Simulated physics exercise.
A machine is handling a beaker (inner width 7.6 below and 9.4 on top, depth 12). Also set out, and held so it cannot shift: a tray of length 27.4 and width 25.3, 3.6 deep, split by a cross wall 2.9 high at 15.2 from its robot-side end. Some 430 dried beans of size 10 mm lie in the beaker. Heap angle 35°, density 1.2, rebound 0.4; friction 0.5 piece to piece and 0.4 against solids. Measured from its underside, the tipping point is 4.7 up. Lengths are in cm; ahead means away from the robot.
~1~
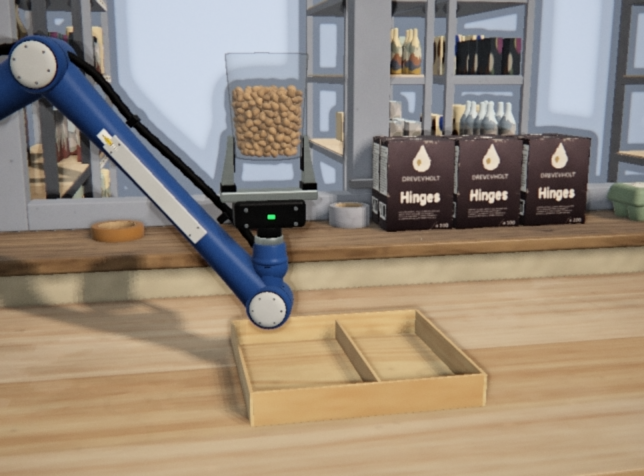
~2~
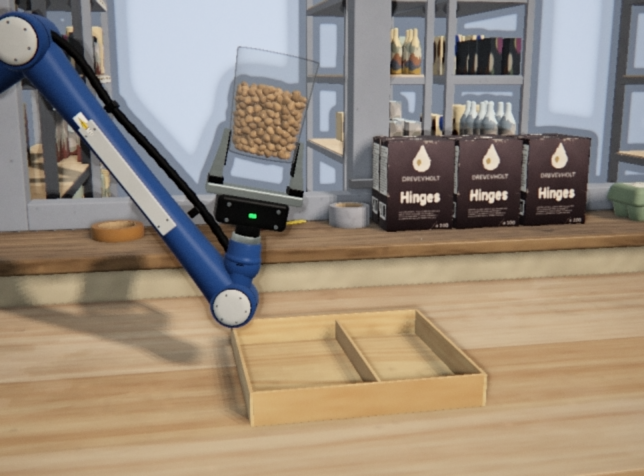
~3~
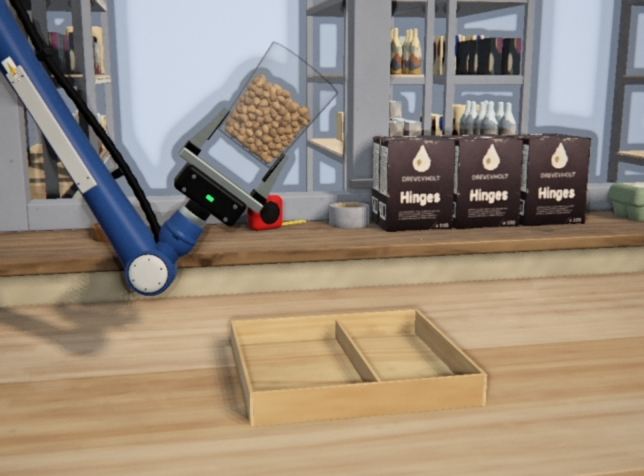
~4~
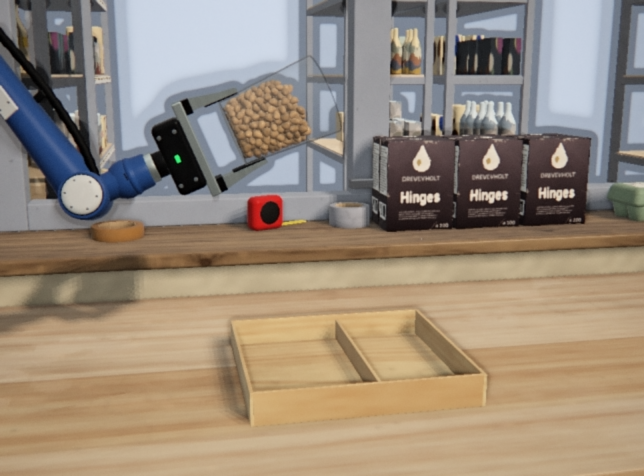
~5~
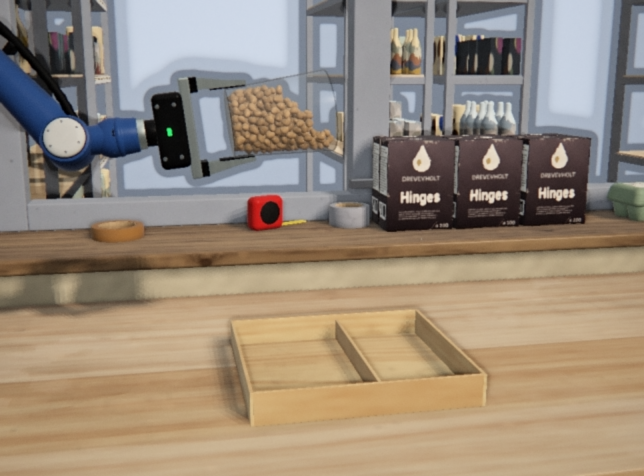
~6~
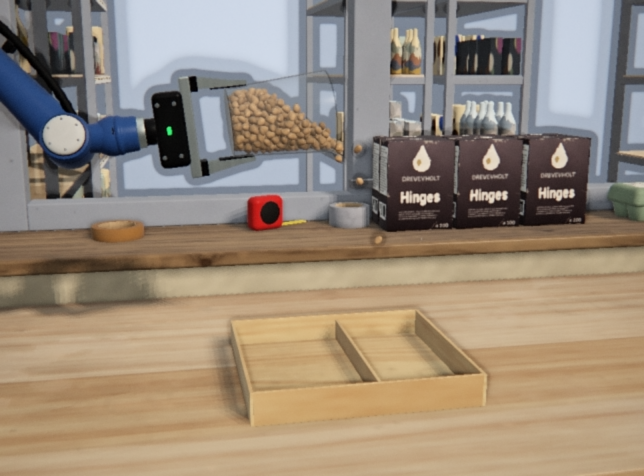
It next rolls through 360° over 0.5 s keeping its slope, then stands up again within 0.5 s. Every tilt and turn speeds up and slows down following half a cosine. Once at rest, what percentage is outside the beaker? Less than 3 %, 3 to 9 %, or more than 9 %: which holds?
The share is more than 9 %.
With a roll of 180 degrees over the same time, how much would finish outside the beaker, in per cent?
Roughly 15 percent, then.
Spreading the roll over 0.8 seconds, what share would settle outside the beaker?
With that change you'd see near 25 per cent.
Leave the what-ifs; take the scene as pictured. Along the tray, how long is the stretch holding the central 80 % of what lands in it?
Around 12 cm.
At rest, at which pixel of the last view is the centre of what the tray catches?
I'd mark it about (395, 354) in the last picture.
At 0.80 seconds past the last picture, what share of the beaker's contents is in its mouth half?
It comes to around 35 per cent, more or less.
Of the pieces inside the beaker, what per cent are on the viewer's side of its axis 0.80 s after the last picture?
My guess would be around 45 per cent.
Then, 0.40 s later, tipped 84°, highest piece 37 above the table; 398 in the beaker, 17 in the far-side part, 2 in the robot-side part, 1 on the table or floor, 8 in flight or on a rim.
Then, 0.80 s later, tipped 29°, highest piece 39 above the table; 373 in the beaker, 40 in the far-side part, 5 in the robot-side part, 2 on the table or floor, 6 in flight or on a rim.
Then, 1.20 s later, upright, highest piece 39 above the table; 373 in the beaker, 45 in the far-side part, 5 in the robot-side part, 3 on the table or floor.
Then, 1.90 s later, upright, highest piece 39 above the table; 373 in the beaker, 45 in the far-side part, 5 in the robot-side part, 3 on the table or floor.
At rest, 373 in the beaker, 45 in the far-side part, 5 in the robot-side part, 3 on the table or floor. That is 12 % outside the beaker.
